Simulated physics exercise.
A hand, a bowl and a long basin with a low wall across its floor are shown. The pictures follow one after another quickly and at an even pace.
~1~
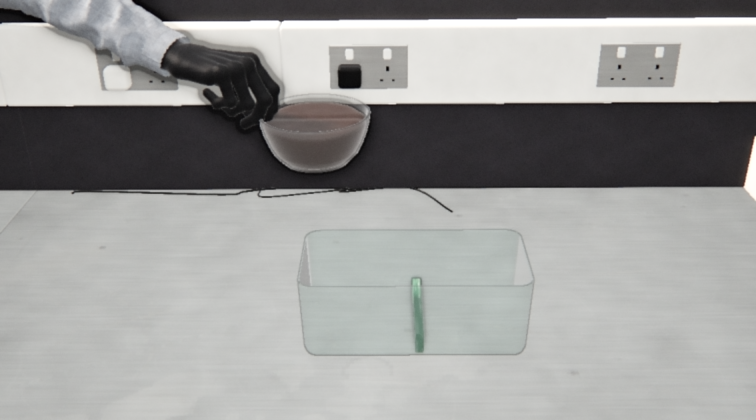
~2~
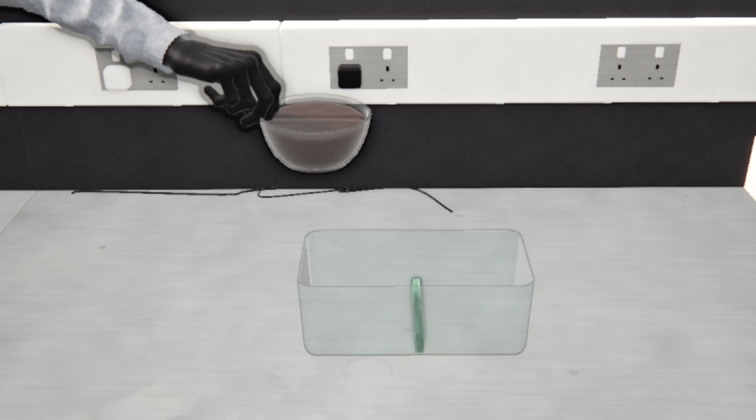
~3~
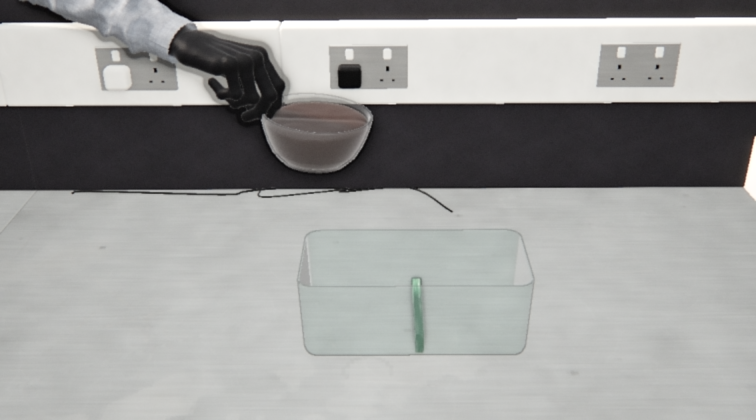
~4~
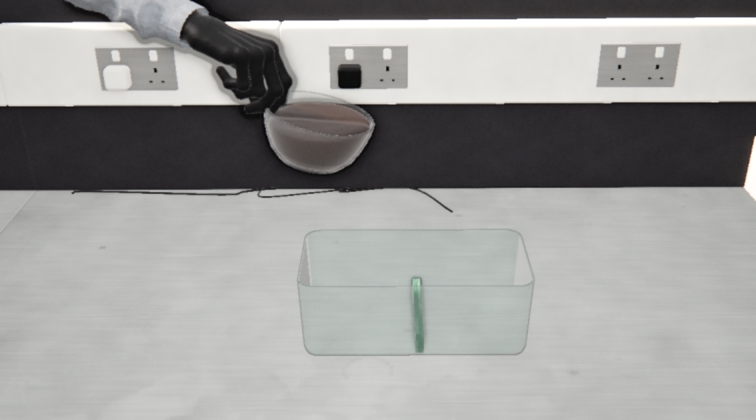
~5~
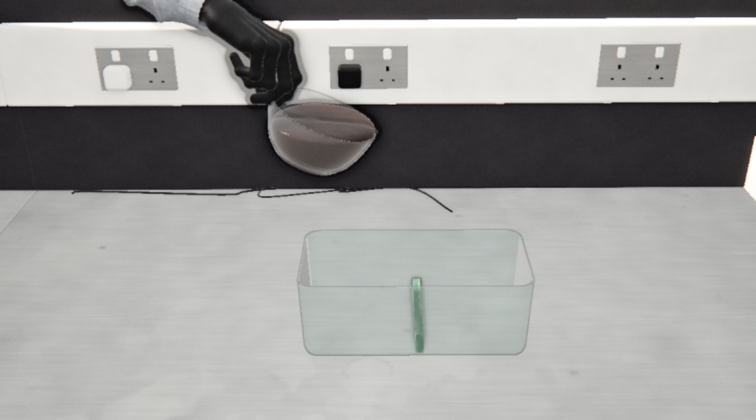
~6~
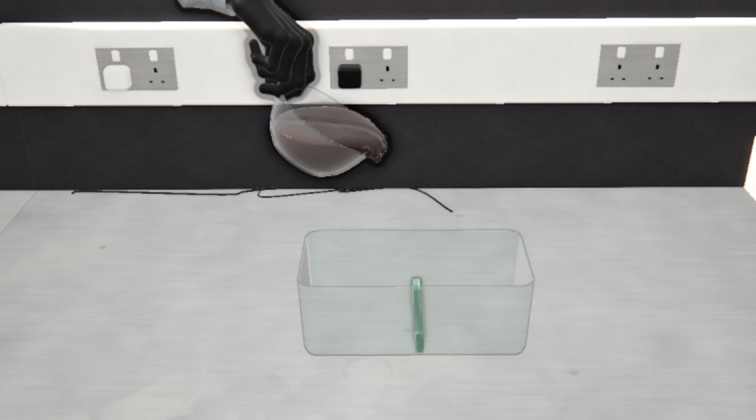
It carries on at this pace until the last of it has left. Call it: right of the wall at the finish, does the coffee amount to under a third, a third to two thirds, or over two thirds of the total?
A third to two thirds of the total.
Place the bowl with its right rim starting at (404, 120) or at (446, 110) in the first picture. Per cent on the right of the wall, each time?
Close to 75 % for the first start and close to 80 % for the second.
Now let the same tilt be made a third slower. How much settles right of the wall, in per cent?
Somewhere near 60 percent.
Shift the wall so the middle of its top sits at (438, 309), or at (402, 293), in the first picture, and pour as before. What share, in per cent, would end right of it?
My guess is some 25 percent the first time and some 70 percent the second.
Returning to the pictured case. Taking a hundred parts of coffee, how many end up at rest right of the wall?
Share: Roughly 50 %.
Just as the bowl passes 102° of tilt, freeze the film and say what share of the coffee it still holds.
Amount still in: Approx. 5 %.
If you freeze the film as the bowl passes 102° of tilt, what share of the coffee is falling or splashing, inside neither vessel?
It works out to about 45 percent.
A moment on, the bowl is tipped right over and 7 per cent is still to pour, 11 is left of the wall and 36 right of it.
Next, the bowl is tipped right over and 0 per cent is still to pour, 48 is left of the wall and 49 right of it.
Then the bowl is tipped right over and 0 per cent is still to pour, 47 is left of the wall and 50 right of it.
Later the bowl is tipped right over and 0 per cent is still to pour, 48 is left of the wall and 50 right of it.
At rest 47 per cent lies left of the wall, 50 right of it and 2 outside.
